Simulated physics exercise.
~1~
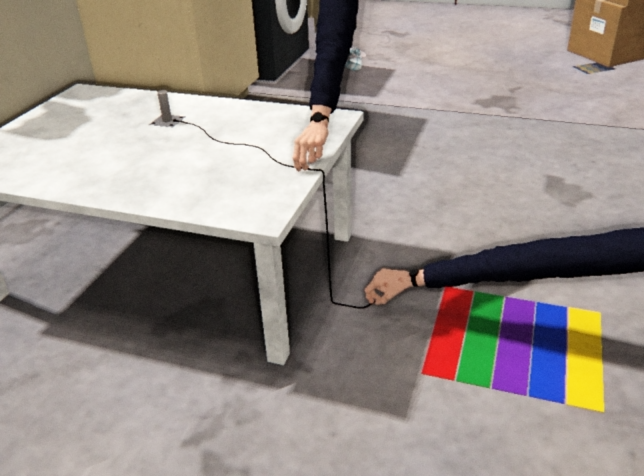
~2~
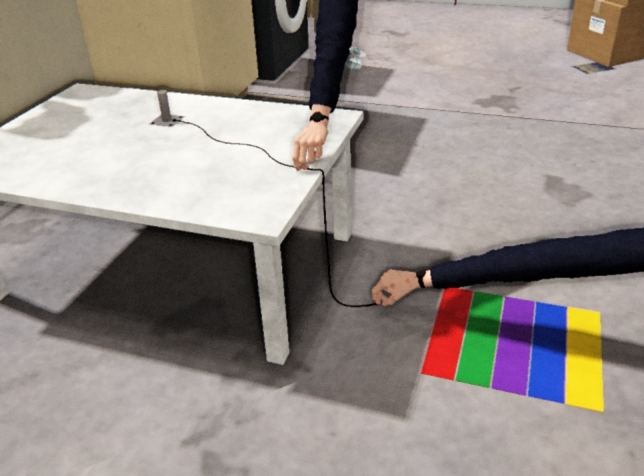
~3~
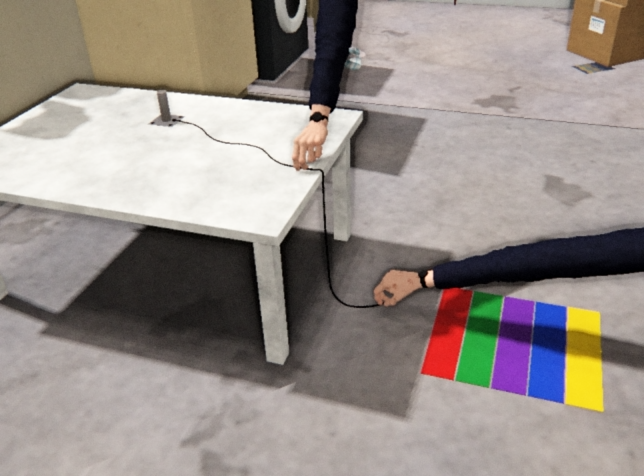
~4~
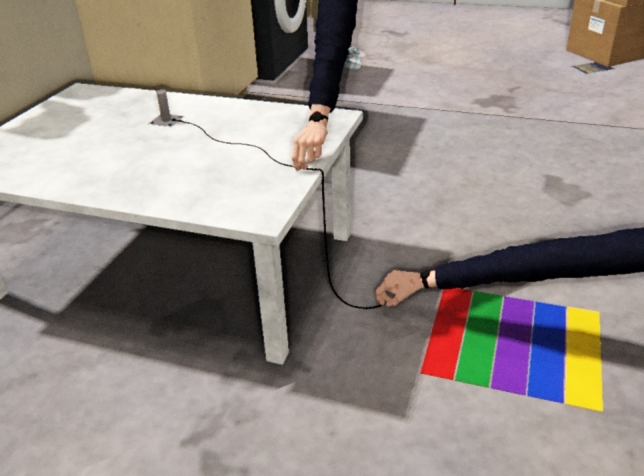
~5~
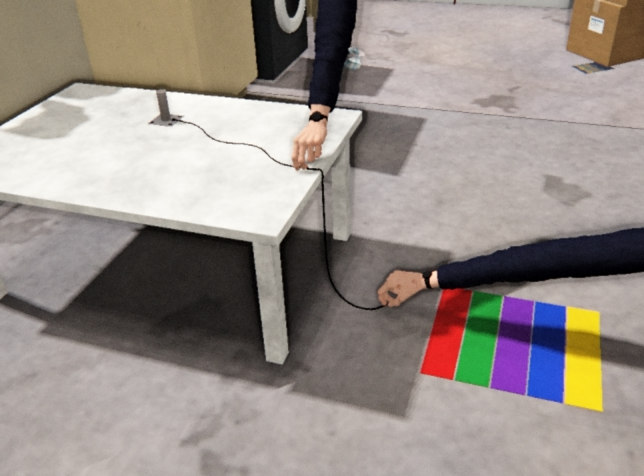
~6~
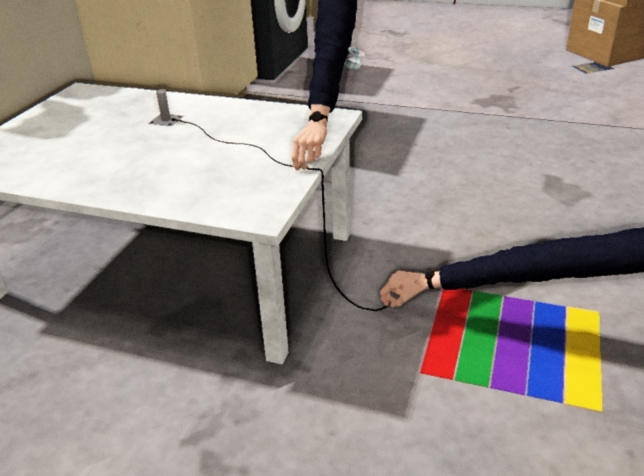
Beside a white table, a hand draws a dark cord's end slightly to the right.
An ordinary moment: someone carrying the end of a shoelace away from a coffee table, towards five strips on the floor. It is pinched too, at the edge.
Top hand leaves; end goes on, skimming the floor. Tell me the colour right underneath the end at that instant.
Right underneath is green.
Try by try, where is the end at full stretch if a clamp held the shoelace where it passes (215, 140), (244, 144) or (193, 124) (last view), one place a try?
First near (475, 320), then near (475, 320), then near (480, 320).
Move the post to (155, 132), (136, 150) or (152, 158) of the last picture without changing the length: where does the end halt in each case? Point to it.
(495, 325), (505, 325) and (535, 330).
Early on, end near (413, 308); short of the strips.
Midway, end near (456, 316); over red.
At the end of the slack, end near (482, 321); over green. The green one.
